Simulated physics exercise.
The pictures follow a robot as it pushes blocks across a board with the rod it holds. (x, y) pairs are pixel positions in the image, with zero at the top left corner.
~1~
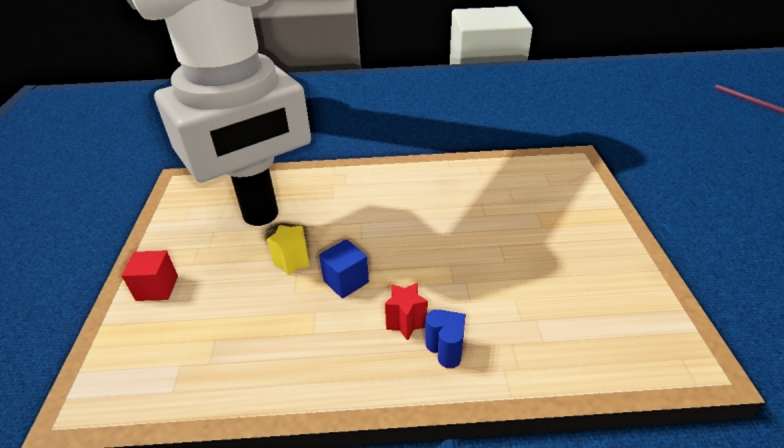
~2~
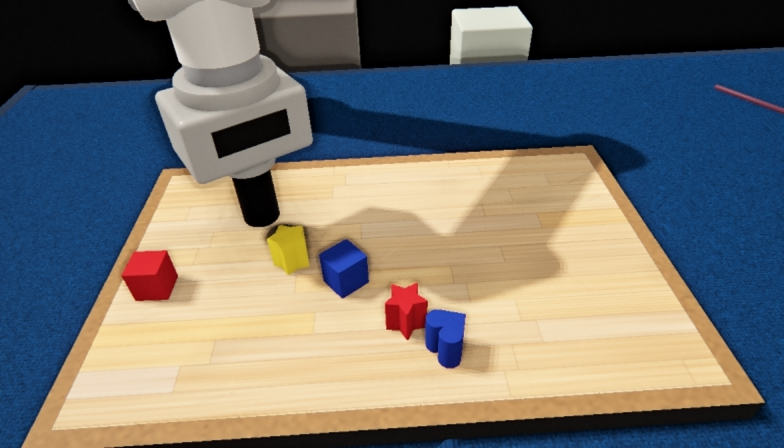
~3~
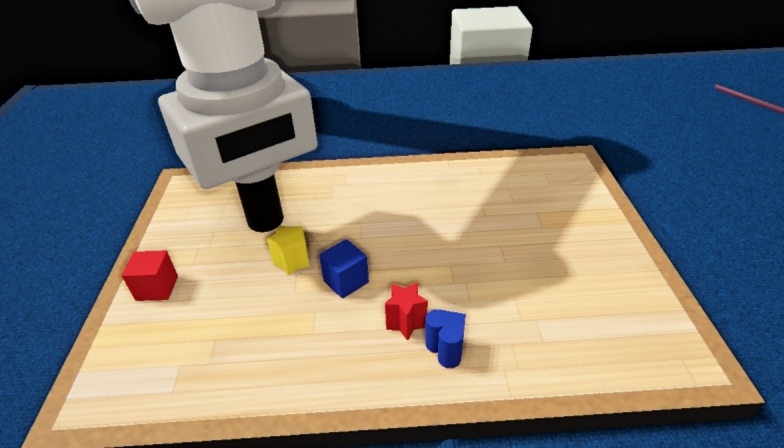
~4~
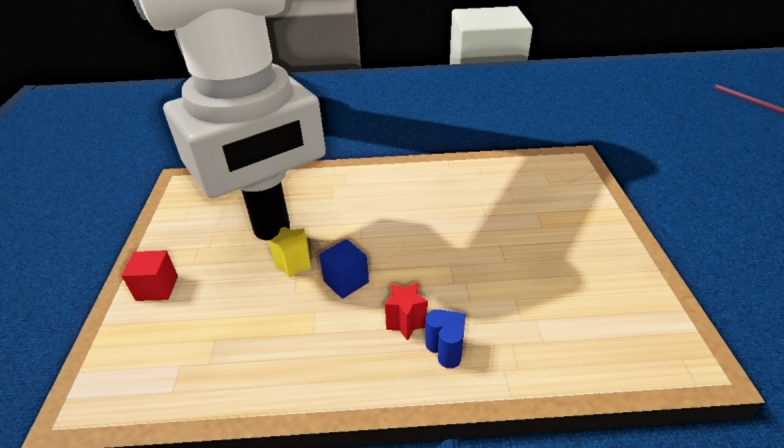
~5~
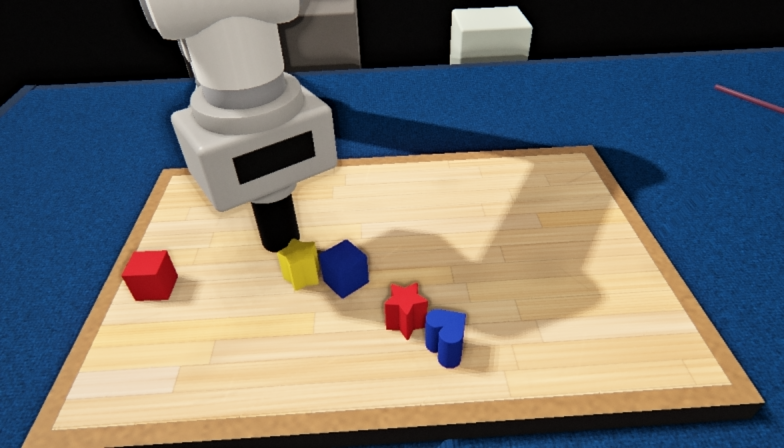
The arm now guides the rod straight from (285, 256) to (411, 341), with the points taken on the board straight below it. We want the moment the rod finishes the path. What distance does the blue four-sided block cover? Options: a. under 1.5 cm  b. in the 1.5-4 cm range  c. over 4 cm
That would be c.
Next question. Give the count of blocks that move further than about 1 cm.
Put simply, three or more blocks are moved more than 1 cm.
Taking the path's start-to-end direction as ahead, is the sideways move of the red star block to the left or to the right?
Answer: Leftward.
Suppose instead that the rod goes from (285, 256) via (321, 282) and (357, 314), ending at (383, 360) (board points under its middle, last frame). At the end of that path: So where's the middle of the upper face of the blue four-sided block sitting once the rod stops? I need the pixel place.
The centre of its top face lies at (390, 272).
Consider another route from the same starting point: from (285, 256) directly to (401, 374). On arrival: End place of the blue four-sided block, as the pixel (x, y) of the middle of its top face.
At the end it should sit near (367, 267).
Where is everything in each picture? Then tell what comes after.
Lower end of the rod at (261, 216), tops of blocks, yellow star block at (287, 236), blue four-sided block at (343, 255), red star block at (406, 297), blue heart at (448, 323), in the first frame.
Rod at (262, 217), blocks as before, in the second frame.
Rod at (266, 222), blocks as before, in the third frame.
Rod at (272, 230), yellow star block at (289, 238), in the fourth frame.
Rod at (282, 241), yellow star block at (298, 251), blue four-sided block at (343, 255), red star block at (406, 297), blue heart at (448, 323), in the fifth frame.
The first path, step by step. One third of the way, rod at (321, 267); yellow star block at (317, 282), turned 55° clockwise; blue four-sided block at (358, 267), turned 60° anticlockwise.
Two thirds of the way, rod at (363, 294); yellow star block at (327, 301), turned 105° clockwise; blue four-sided block at (401, 275), turned 70° anticlockwise; red star block at (424, 298), turned 55° clockwise; blue heart at (451, 328).
At the end, rod at (411, 326); yellow star block at (327, 302), turned 110° clockwise; blue four-sided block at (413, 271), turned 80° anticlockwise; red star block at (445, 302), turned 35° clockwise; blue heart at (461, 332).
